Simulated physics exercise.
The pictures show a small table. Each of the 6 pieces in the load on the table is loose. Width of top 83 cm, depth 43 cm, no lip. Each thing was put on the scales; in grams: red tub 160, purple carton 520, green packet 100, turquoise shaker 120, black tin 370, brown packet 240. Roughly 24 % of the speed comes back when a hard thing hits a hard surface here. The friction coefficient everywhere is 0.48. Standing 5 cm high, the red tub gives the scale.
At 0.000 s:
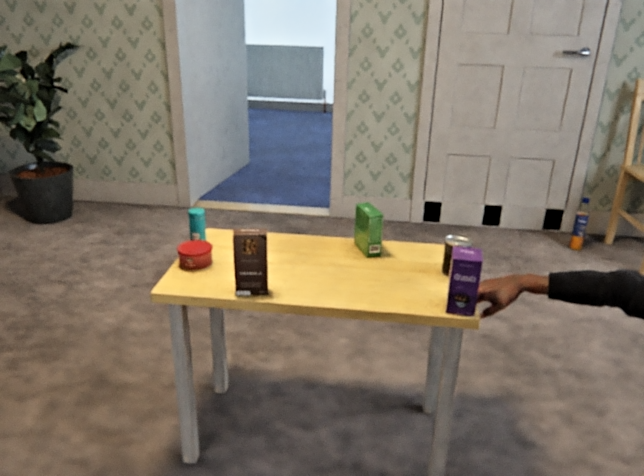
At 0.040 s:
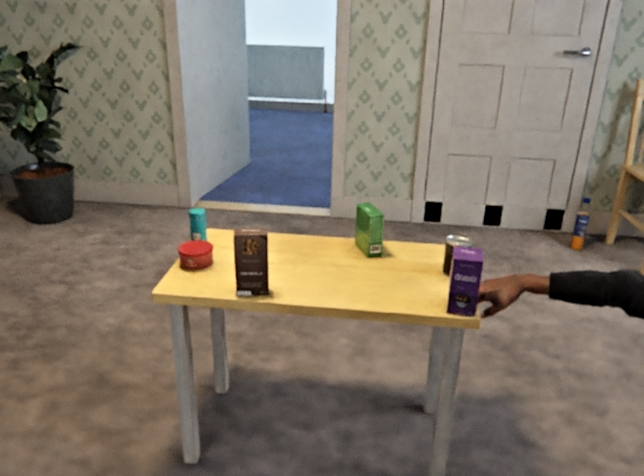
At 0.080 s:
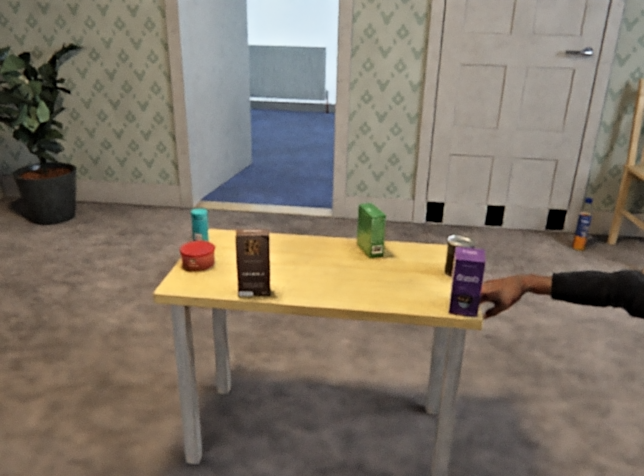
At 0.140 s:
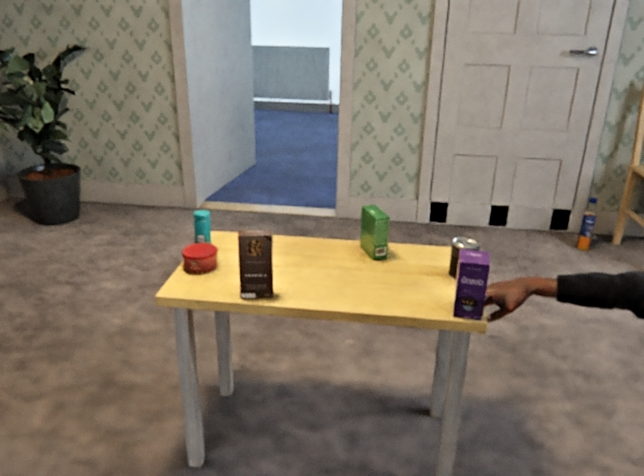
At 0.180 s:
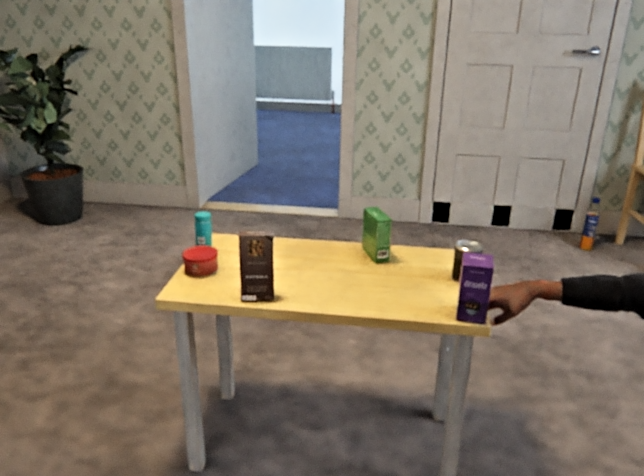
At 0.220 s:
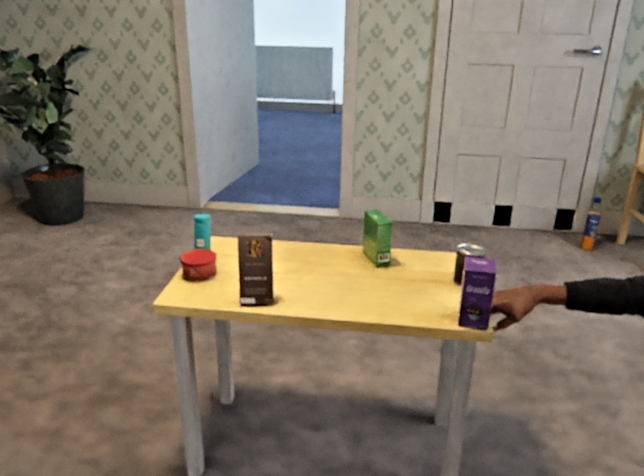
A small table carrying six items shifts slightly with a hand at its right corner.
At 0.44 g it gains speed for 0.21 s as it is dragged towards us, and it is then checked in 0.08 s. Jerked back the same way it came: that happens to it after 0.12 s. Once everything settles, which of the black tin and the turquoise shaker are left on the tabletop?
The black tin is left there, the turquoise shaker is not left there.
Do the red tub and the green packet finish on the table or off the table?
Red tub: In bounds; green packet: In bounds.
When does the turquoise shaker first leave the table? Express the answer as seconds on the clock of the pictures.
0.8 s or so.
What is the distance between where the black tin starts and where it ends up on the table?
I'd say about 0 cm between start and finish.
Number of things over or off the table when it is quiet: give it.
I make it 3.
By 0.52 s, table shifted 13 cm; purple carton now off the table; turquoise shaker tilted 56° near (186, 262); black tin 5 cm from its spot near (473, 288).
By 0.82 s, turquoise shaker now off the table; brown packet on its side; red tub 5 cm from its spot.
By 1.22 s, brown packet on its side; red tub 4 cm from its spot.
When it is over (1.5 s), off the table, purple carton and turquoise shaker; lying over on the table, brown packet; the other 3 within 5 cm of the start. In the last view, black tin near (467, 257).
